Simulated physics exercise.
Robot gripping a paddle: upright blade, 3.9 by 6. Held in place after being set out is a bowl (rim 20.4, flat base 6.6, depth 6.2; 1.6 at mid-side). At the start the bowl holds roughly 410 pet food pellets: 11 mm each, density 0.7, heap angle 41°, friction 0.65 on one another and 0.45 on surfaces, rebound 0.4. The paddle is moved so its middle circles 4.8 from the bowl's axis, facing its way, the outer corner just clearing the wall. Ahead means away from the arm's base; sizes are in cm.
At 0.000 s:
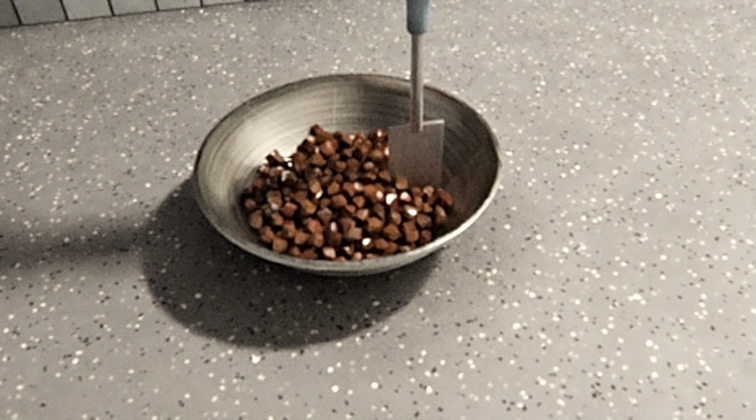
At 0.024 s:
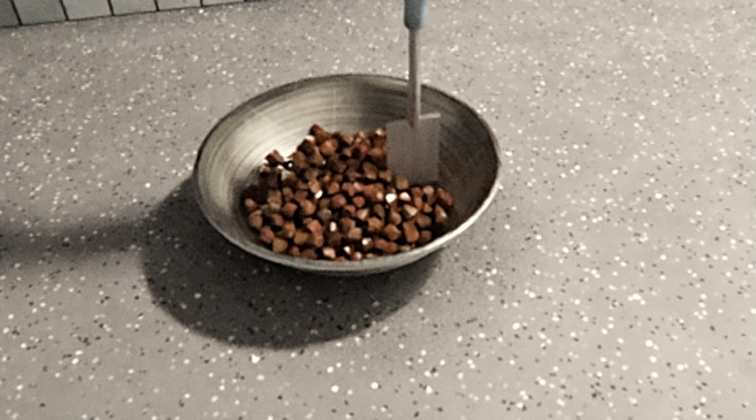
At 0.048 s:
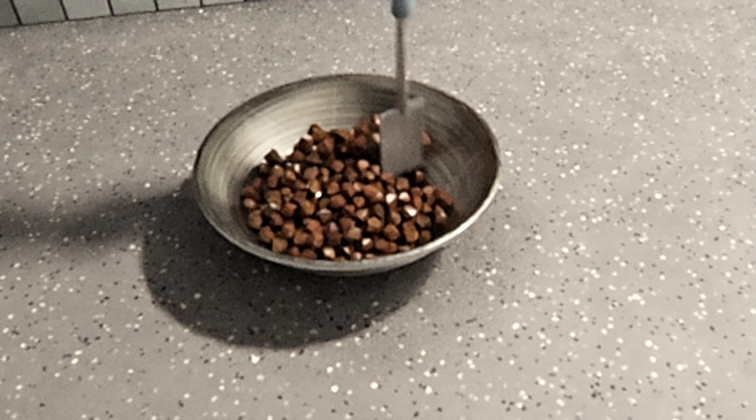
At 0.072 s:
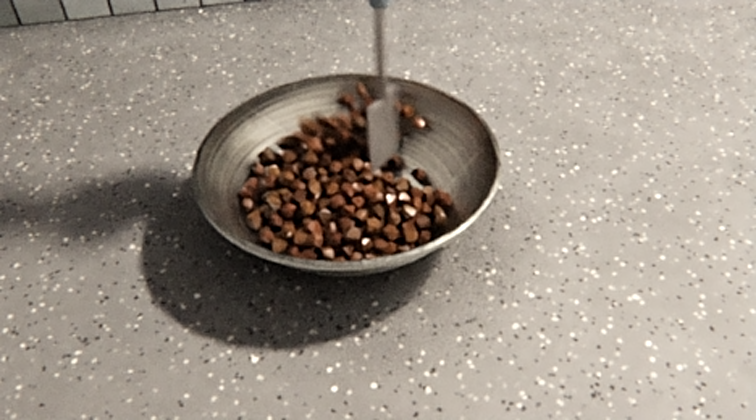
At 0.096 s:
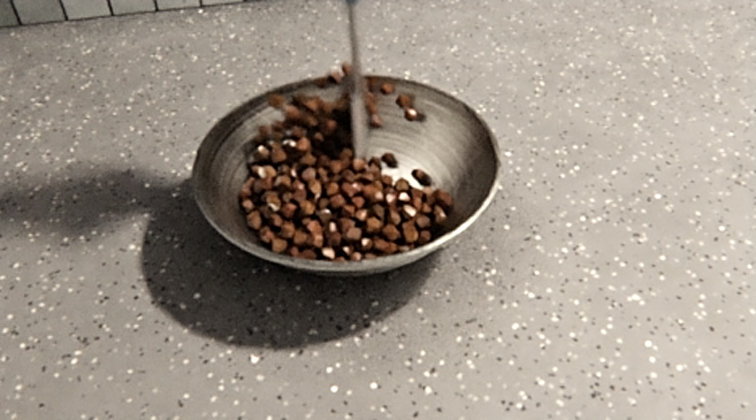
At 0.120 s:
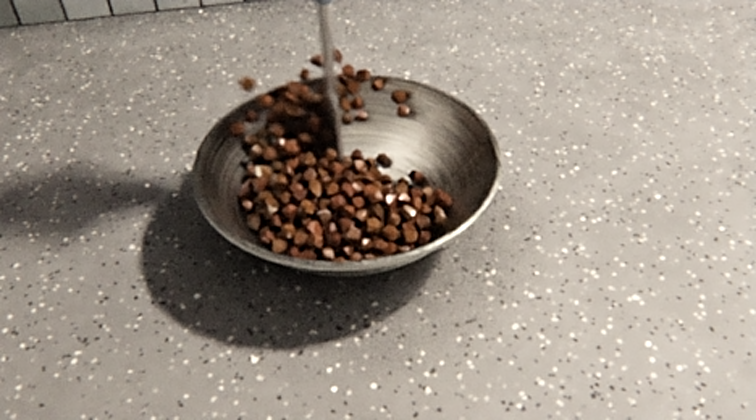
The clip shows a metal bowl of small brown pellets on a speckled countertop as an upright flat paddle sweeps leftward and slightly back through them, turning edge-on and pushing pellets up toward the back rim, some rising above it.
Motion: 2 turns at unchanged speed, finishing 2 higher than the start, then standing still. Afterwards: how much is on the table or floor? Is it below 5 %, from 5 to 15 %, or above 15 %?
Above 15 %.
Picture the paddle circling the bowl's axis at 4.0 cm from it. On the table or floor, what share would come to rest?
It would be near 20 per cent.
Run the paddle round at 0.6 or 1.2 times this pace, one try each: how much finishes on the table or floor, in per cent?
I'd expect about 10 per cent, then about 35 per cent.
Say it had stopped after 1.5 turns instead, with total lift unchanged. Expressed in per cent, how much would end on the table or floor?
I'd reckon near 20 per cent.
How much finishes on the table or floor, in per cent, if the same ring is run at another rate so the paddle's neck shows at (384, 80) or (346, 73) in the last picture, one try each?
Near 5 in a hundred for the first and near 20 in a hundred for the second.
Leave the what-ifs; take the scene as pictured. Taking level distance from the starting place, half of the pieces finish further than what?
Near 8 cm.
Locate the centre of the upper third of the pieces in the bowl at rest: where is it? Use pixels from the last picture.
Centre of top third: Approx. (353, 172).
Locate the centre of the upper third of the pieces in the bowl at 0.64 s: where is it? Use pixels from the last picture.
(357, 173).
By 0.38 s, 337° round, highest piece 10 above the table; 331 in the bowl, 48 on the table or floor, 34 in flight or on the tool.
By 0.64 s, 220° round, highest piece 9 above the table; 305 in the bowl, 102 on the table or floor, 6 in flight or on the tool.
By 0.97 s, 0° round, highest piece 6 above the table; 302 in the bowl, 111 on the table or floor.
By 1.67 s, 0° round, highest piece 6 above the table; 302 in the bowl, 111 on the table or floor.
Final count, 302 in the bowl, 111 on the table or floor. That is 27 % on the table or floor.
